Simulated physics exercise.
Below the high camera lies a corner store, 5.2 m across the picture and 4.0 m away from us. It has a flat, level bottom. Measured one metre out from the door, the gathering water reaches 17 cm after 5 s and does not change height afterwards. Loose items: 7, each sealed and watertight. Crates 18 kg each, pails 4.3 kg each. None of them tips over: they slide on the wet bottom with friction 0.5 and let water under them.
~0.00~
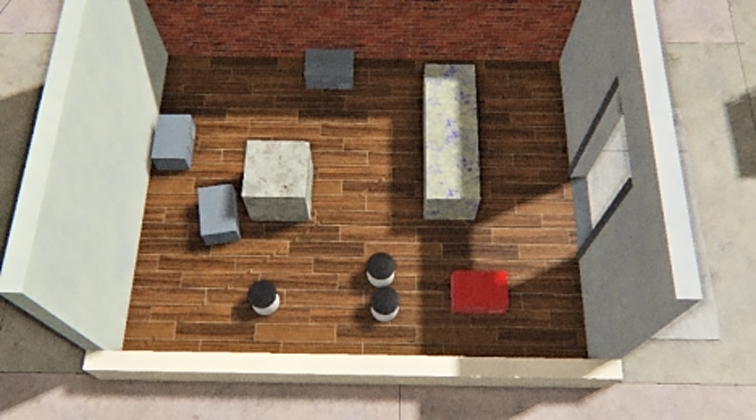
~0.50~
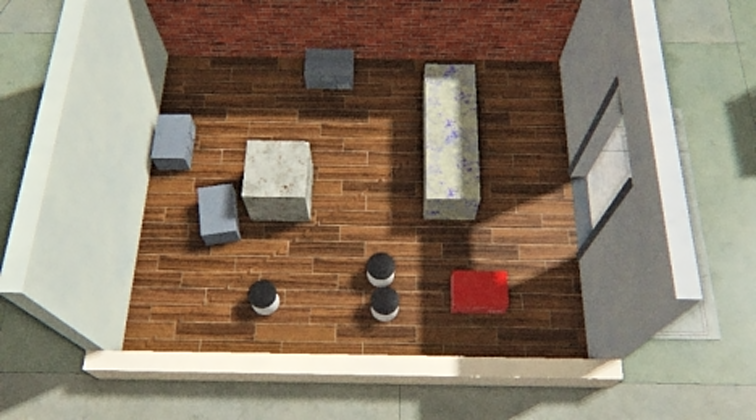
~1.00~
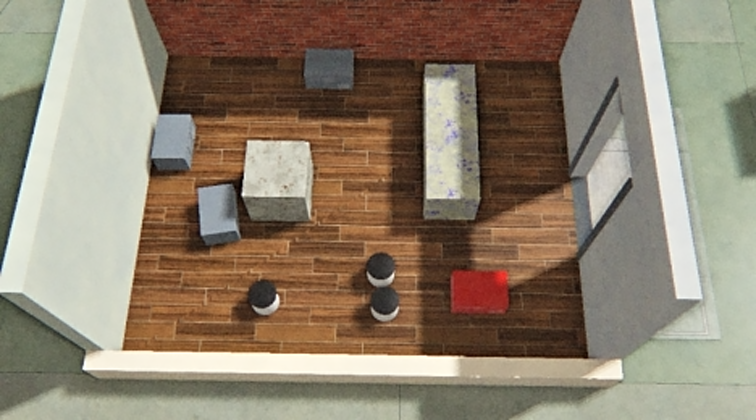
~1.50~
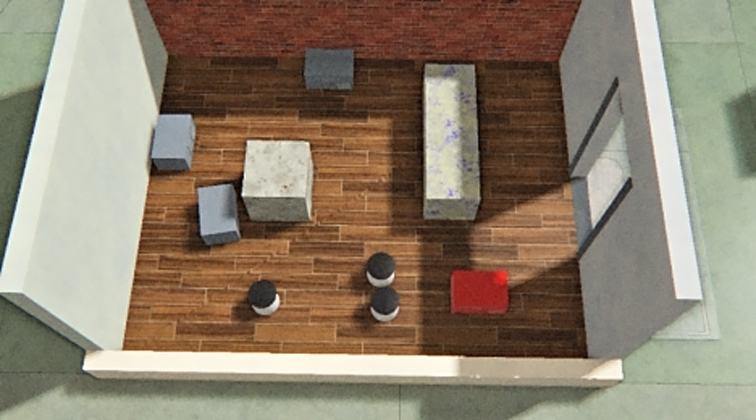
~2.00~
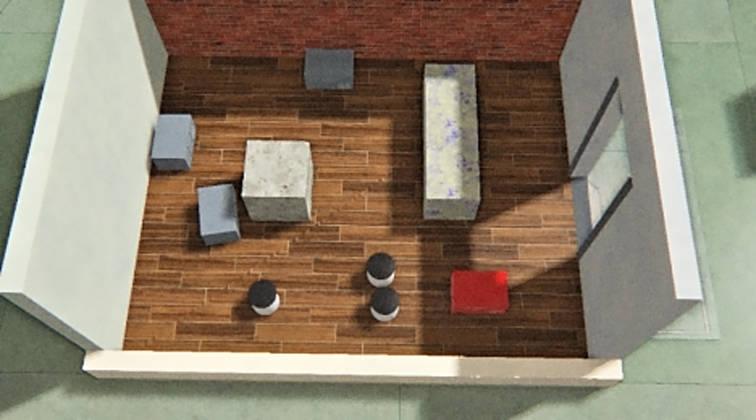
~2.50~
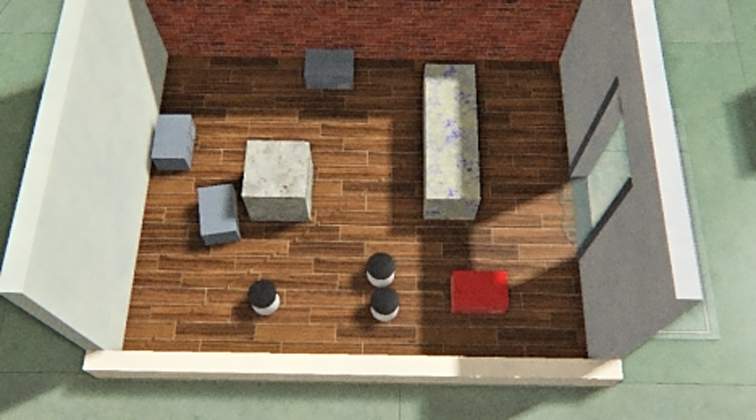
A bright red crate sits at the lower right of a small corner store with a dark wooden floor, brick back wall and pale side walls, seen from high above. Three black-and-white pails stand left of it, with grey crates, a pale block and a long speckled counter beyond. The objects and camera stay still while the paving outside turns greenish and a faint wet patch appears at the right doorway.
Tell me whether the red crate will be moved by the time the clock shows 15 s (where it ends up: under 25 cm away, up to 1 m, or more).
Looks like it will get pushed a little way.
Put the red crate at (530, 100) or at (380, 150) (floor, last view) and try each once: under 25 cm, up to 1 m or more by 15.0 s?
I'd expect it to shift slightly the first time and to remain in place the second time.
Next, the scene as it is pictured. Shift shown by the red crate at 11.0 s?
It is about 20 cm out of place by then.
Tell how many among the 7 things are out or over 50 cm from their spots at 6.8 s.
Answer: 0.
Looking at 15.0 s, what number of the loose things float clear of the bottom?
It comes to 2.
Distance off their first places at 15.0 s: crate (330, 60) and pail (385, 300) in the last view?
Respectively 0 and 200 cm.
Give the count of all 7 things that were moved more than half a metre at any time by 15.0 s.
By my count, 4.
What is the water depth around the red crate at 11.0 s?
Depth approx. 5 cm.
After 3.5 s the red crate is near (481, 288), 0.0 m from its start, aground; 0 afloat.
After 6.8 s the red crate is near (481, 288), 0.0 m from its start, aground; 0 afloat.
After 11.0 s the red crate is near (480, 310), 0.2 m from its start, aground; 0 afloat.
After 15.0 s the red crate is near (491, 339), 0.6 m from its start, aground; 2 afloat.
